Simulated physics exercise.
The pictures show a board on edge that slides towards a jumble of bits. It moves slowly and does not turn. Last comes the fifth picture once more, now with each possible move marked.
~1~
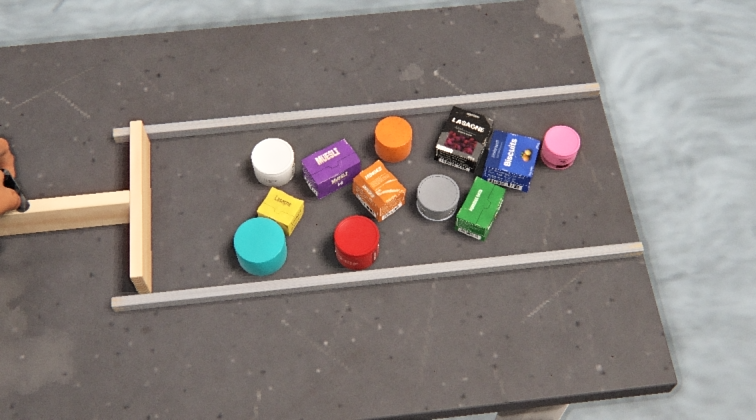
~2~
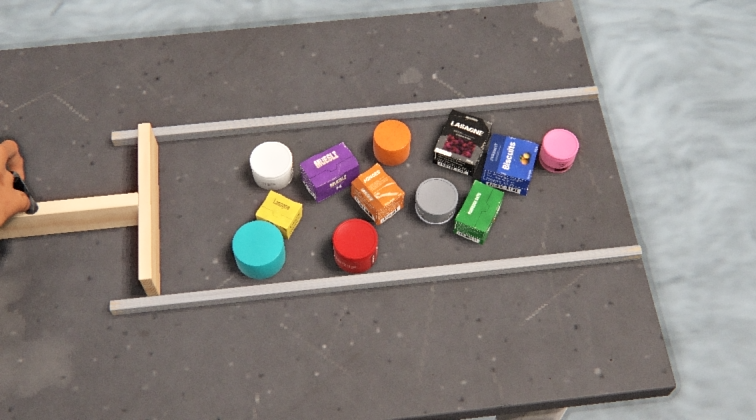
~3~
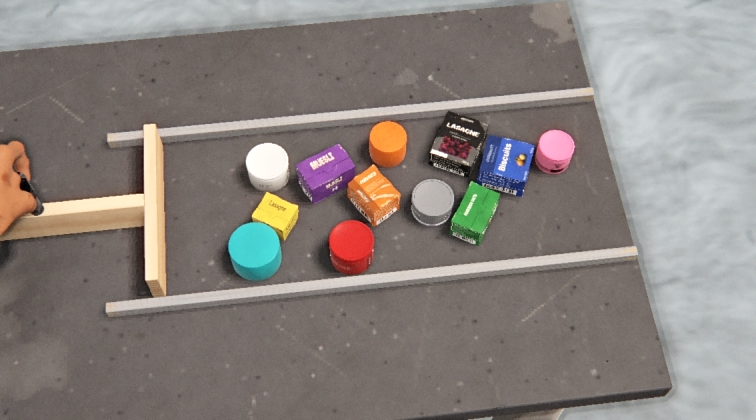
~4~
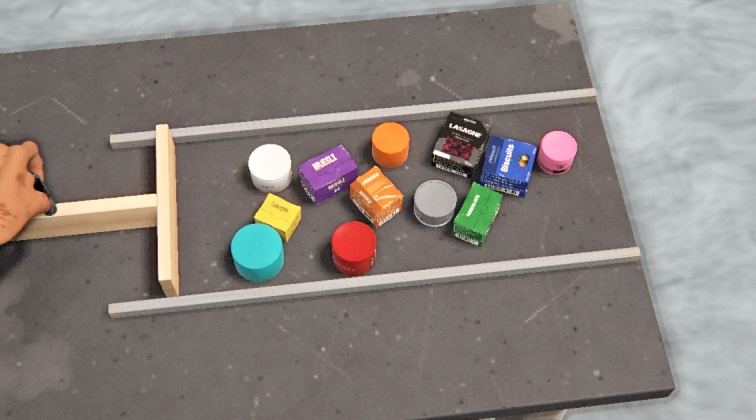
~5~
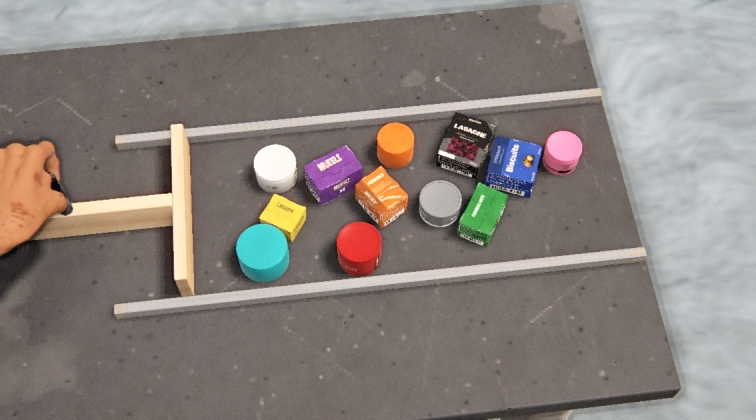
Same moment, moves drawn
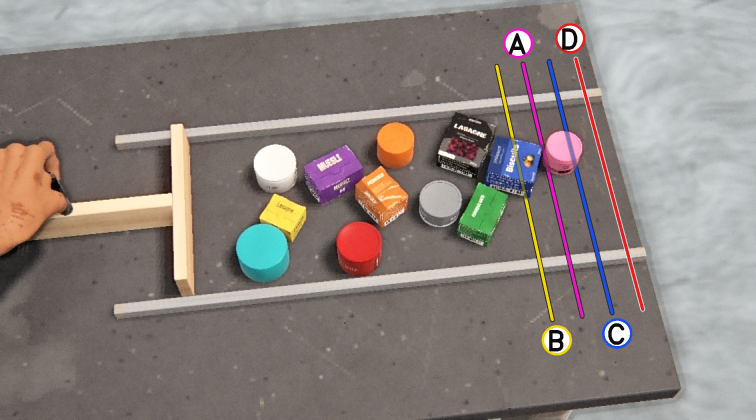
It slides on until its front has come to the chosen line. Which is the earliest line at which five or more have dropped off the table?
At least to A.
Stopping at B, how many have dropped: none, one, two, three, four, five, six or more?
By then, three.
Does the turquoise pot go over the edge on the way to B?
By then, no.
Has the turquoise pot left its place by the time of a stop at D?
Yes.
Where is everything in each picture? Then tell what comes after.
The first picture shows pink jar (560, 148); turquoise pot (261, 247); grey tin (438, 199).
The second picture shows board (144, 198); blue packet (510, 164).
The third picture shows board (151, 198); black packet (459, 145).
The fourth picture shows board (163, 199); orange box (376, 197).
The fifth picture shows board (178, 198); red tub (359, 250); white jar (276, 170); purple packet (334, 176).
On the marked copy, A at (551, 181); B at (523, 184); C at (578, 178); D at (607, 175).
Taking A. A third of the way, board (314, 184); red tub (399, 249); white jar (337, 149).
Two thirds of the way, board (448, 170); pink jar (589, 144); blue packet (574, 174).
When it is over, board (552, 160); blue packet over the edge; pink jar over the edge; five fallen.
As for the rest, B drops only three; C drops eight, but is farther than needed; D drops twelve, but is farther than needed.
